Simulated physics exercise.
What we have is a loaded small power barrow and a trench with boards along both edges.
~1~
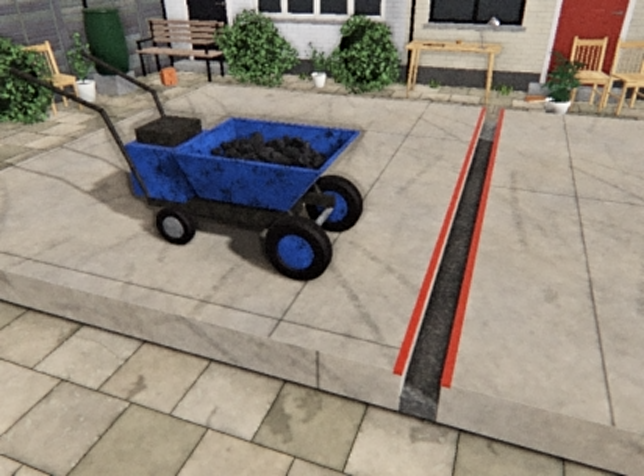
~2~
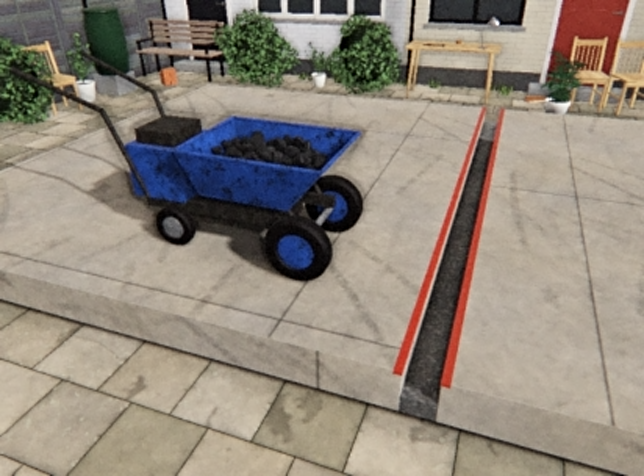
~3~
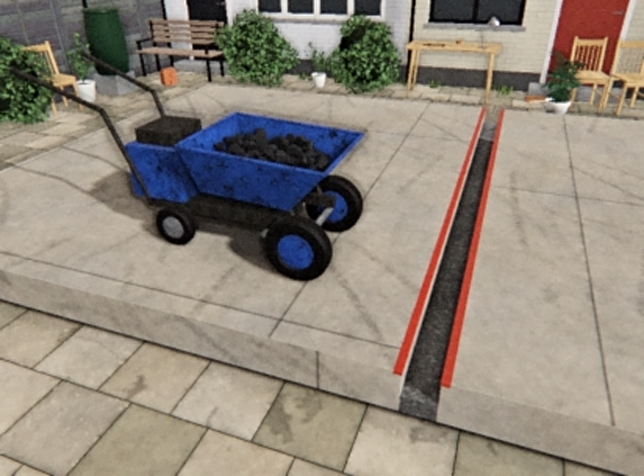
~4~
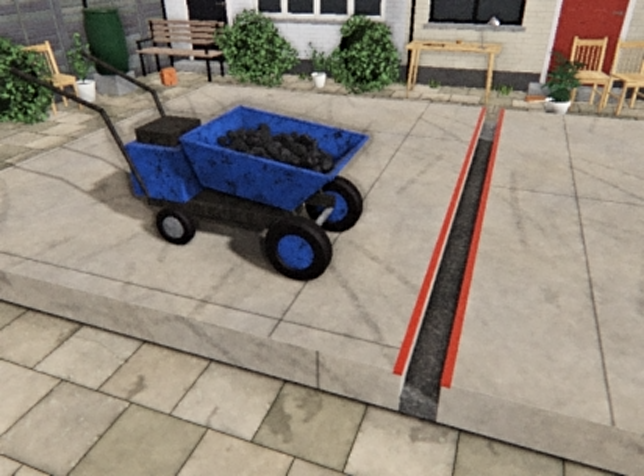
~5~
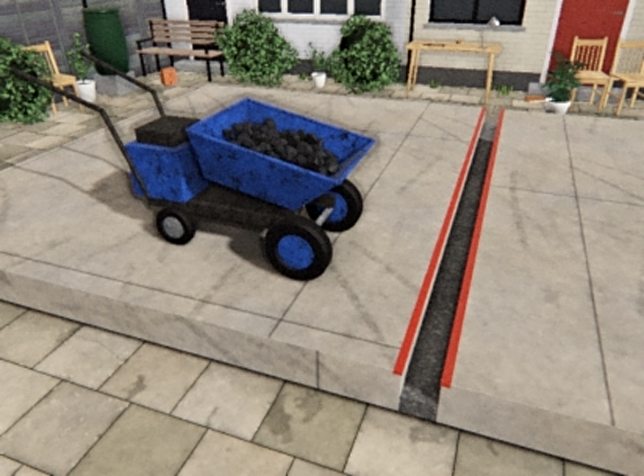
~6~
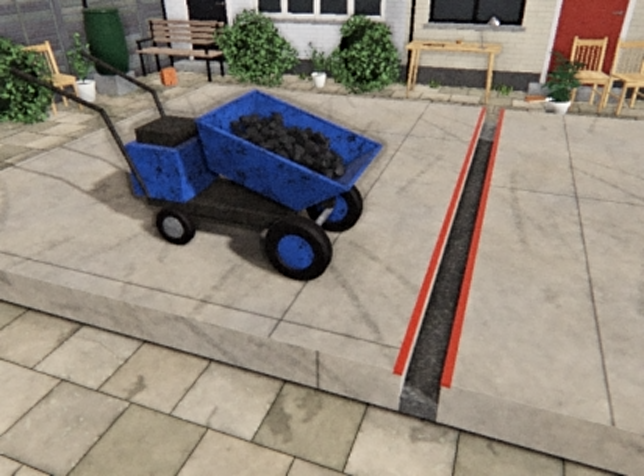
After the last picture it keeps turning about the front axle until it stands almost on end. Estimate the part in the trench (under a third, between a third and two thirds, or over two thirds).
In the trench: From one third to two thirds.
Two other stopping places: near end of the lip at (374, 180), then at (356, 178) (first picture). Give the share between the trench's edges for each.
The first gives 40 %, the second 60 %.
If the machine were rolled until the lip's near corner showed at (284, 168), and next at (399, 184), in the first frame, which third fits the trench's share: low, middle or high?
In turn: Less than a third; under a third.
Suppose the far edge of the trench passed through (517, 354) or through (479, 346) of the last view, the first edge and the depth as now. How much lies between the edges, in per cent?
Near 60 % and 60 %.
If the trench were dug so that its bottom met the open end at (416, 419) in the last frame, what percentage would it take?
Some 60 per cent.
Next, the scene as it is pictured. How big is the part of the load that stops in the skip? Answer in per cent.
It comes to 10 per cent or so.
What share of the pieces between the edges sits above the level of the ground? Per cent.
It comes to 25 per cent or so.
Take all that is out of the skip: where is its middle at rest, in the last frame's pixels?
Near (441, 274).
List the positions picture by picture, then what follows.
In the first frame, lip of the skip (319, 173), level; top of the load (267, 159), lumps of coal; first edge of the trench (411, 330); far edge (455, 340), the trench under half as wide as the skip, and about as deep as wide.
In the second frame, lip of the skip (321, 173), level; top of the load (268, 158).
In the third frame, lip of the skip (325, 175), tipped barely; top of the load (255, 152).
In the fourth frame, lip of the skip (331, 178), tipped a little; top of the load (259, 149).
In the fifth frame, lip of the skip (338, 183), tipped a little; top of the load (256, 137).
In the sixth frame, lip of the skip (347, 190), tipped clearly; top of the load (263, 142); first edge of the trench (411, 330); far edge (455, 340).
Just after the last frame, skip tipped steeply; every one in the skip.
A moment on, skip tipped right over; roughly two thirds in the skip; about a tenth short of the trench; about a tenth in or heaped over the trench; just a few falling.
Further on, skip tipped right over; about a tenth in the skip; roughly a third short of the trench; roughly half in or heaped over the trench; about a tenth beyond it.
When it is over, skip tipped right over; about a tenth in the skip; roughly a third short of the trench; roughly half in or heaped over the trench; about a tenth beyond it.
